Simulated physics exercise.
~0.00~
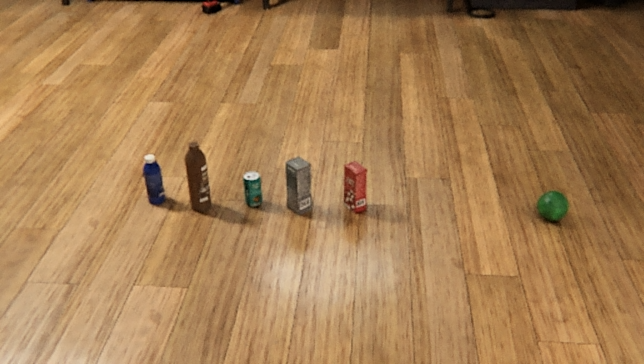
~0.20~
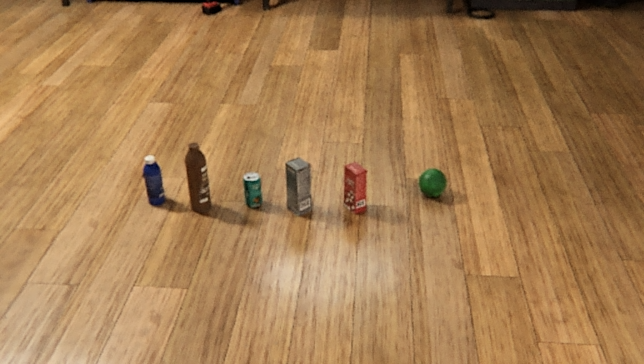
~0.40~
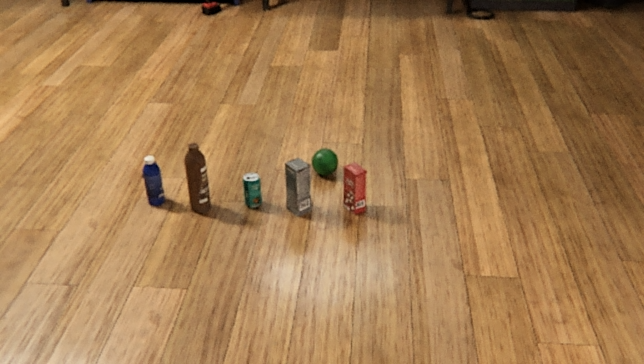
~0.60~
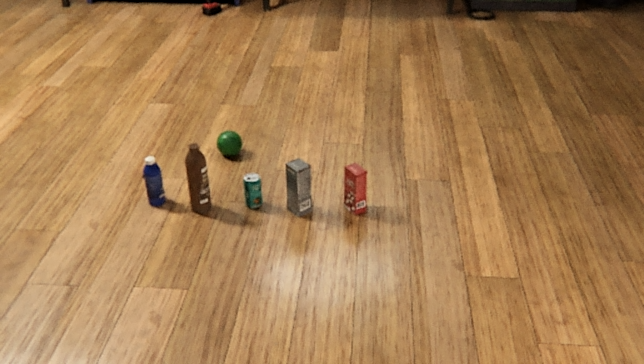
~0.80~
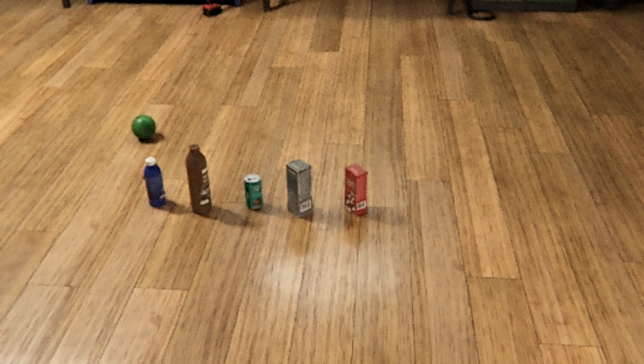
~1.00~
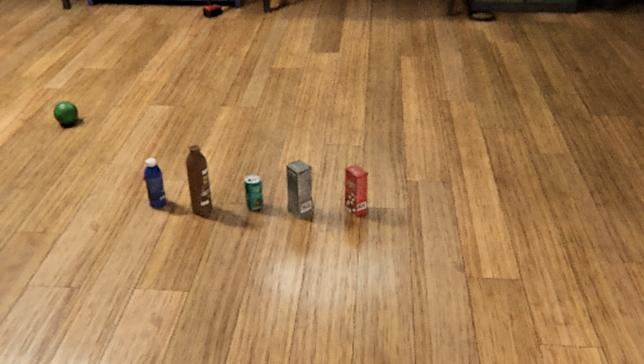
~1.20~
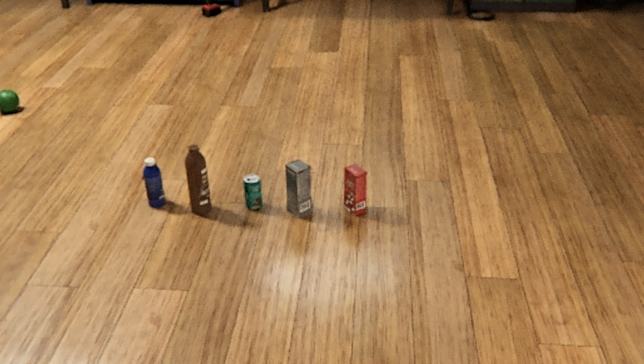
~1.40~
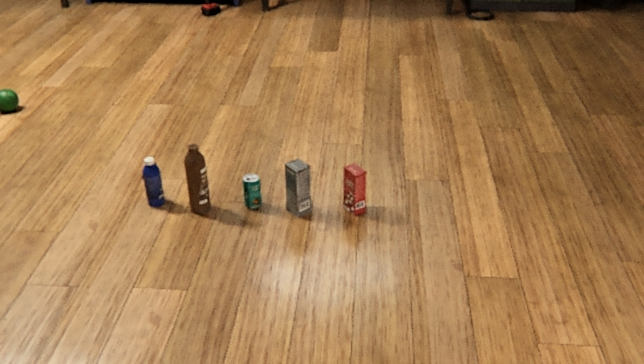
A green ball rolls leftward across a wooden floor, passing behind a row of a red carton, a grey carton, a turquoise can, a brown bottle and a blue bottle, and comes to rest at the far left edge, with all five objects still standing.
